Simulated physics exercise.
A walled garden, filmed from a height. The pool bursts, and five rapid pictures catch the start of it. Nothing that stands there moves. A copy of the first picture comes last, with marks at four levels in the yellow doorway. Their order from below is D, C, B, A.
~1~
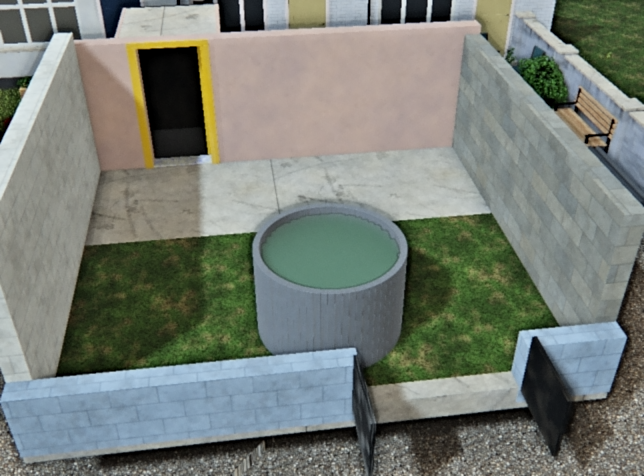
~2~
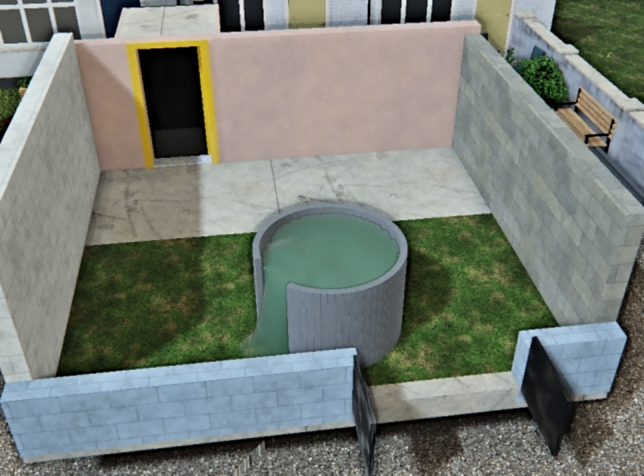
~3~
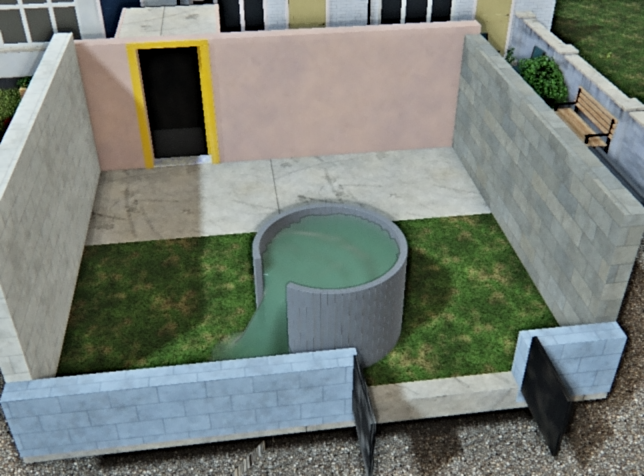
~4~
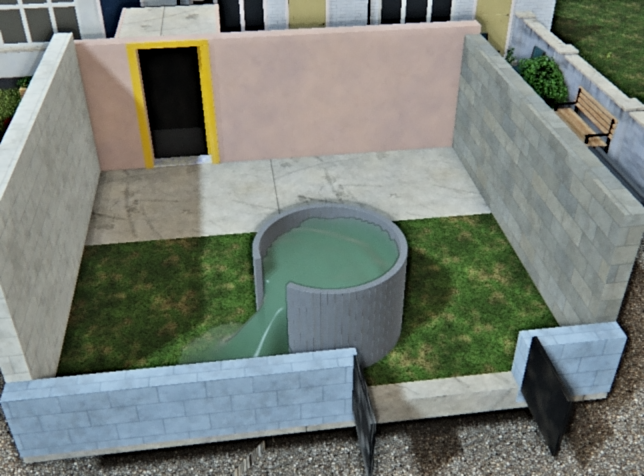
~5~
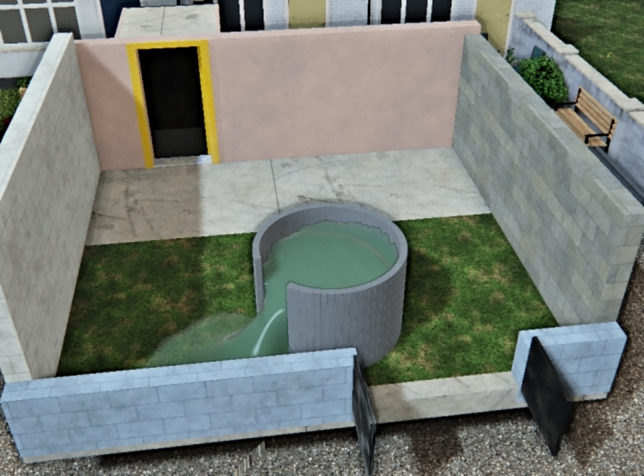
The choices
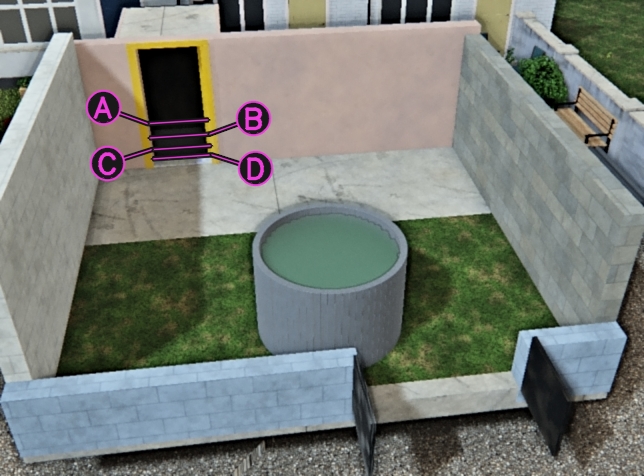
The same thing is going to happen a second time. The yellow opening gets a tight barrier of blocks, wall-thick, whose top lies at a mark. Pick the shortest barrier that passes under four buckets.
D is the one.
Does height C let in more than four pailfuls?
No, not at all.
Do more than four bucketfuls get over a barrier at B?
No.
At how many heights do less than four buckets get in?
All four.
On the marked copy, A at (177, 121); B at (179, 136); C at (181, 147); D at (182, 156); from the bottom up D, C, B, A.
With A, nothing gets over.
With B, nothing gets over.
With C, nothing gets over.
With D, a splash gets over, under a bucket.
